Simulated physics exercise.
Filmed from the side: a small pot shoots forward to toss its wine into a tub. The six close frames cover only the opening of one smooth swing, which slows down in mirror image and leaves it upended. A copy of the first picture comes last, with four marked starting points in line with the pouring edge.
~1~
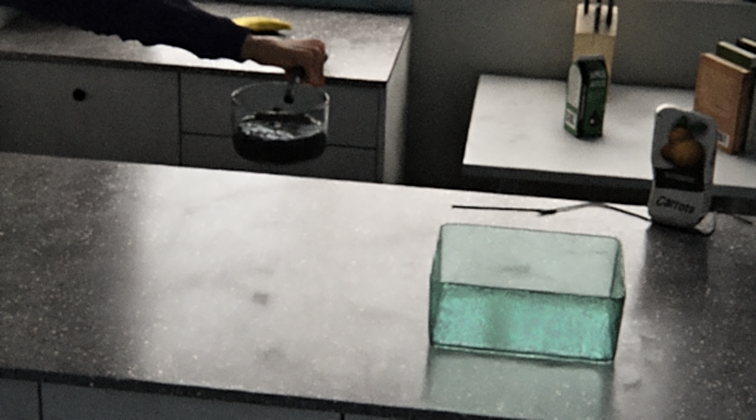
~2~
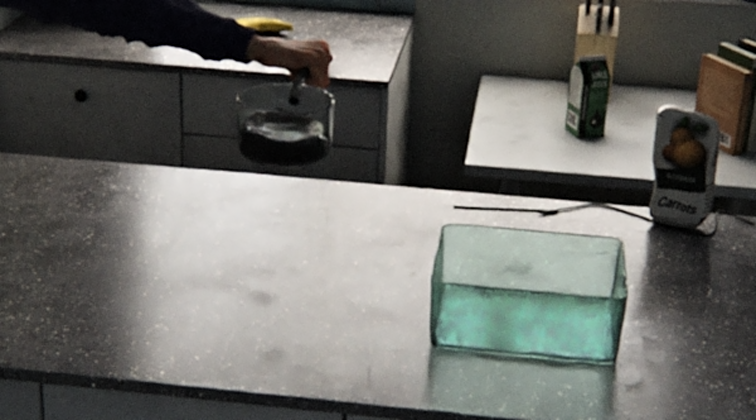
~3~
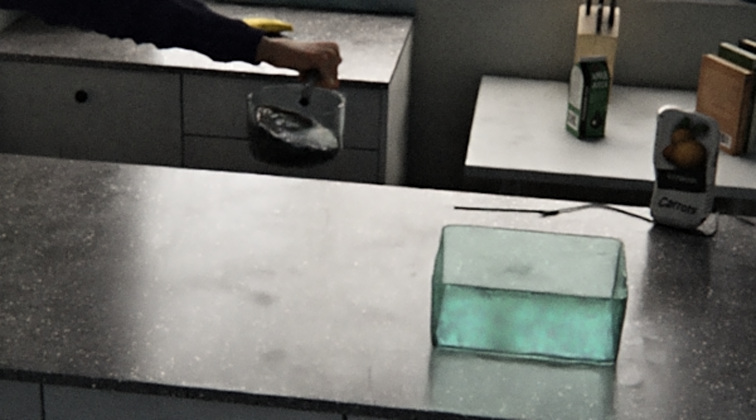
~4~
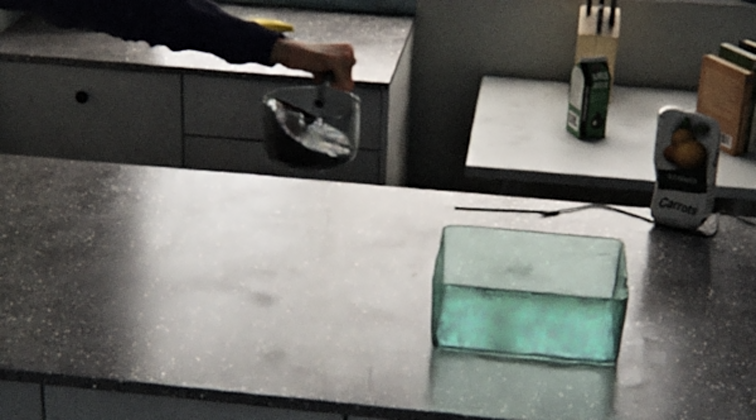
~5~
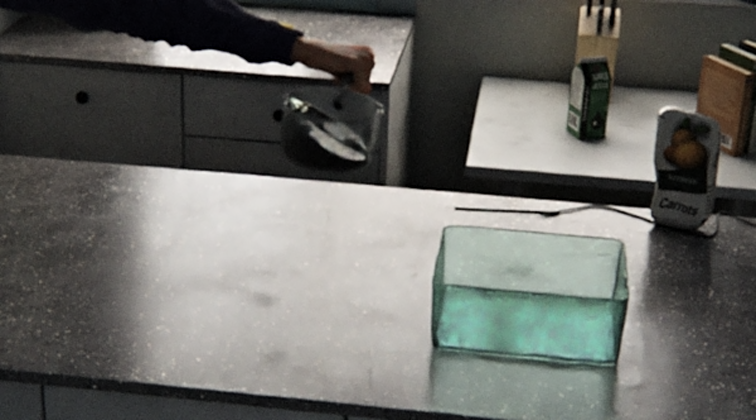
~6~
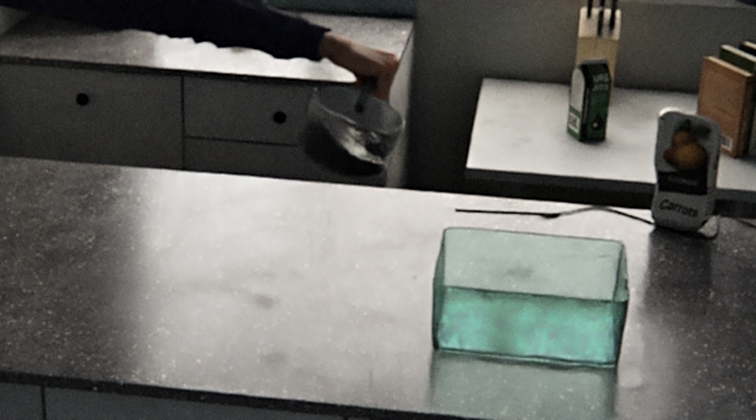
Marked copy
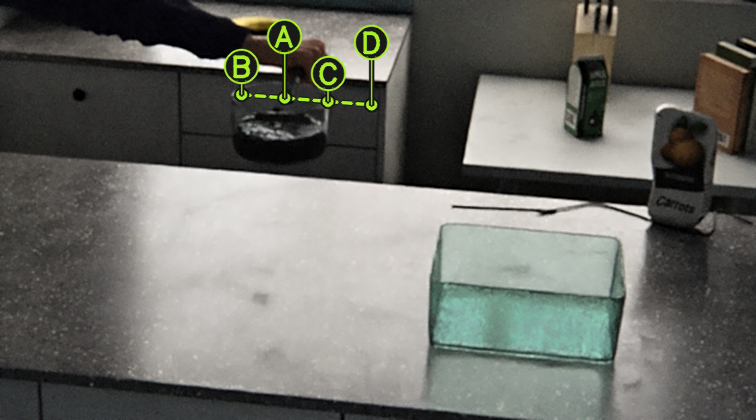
In a kitchen, a hand held a small clear pot of dark liquid above a counter, then moved it right, the liquid sloshing as the pot began tilting toward a greenish glass tub.
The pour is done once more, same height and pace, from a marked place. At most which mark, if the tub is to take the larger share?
I would pick spot A.
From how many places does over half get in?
Three.
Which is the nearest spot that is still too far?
The answer is B.
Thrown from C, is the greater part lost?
No, that is safe.
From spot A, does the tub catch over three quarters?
No, less.
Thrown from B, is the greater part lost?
Yes, that goes wrong.
On the marked copy, A at (284, 98); B at (241, 94); C at (328, 101); D at (371, 104).
With A, about 64 % lands in the tub, 28 % falls short and 8 % goes beside or beyond.
With B, about 36 % lands in the tub, 58 % falls short and 6 % goes beside or beyond.
With C, about 83 % lands in the tub, 12 % falls short and 5 % goes beside or beyond.
With D, about 85 % lands in the tub, 6 % falls short and 8 % goes beside or beyond.
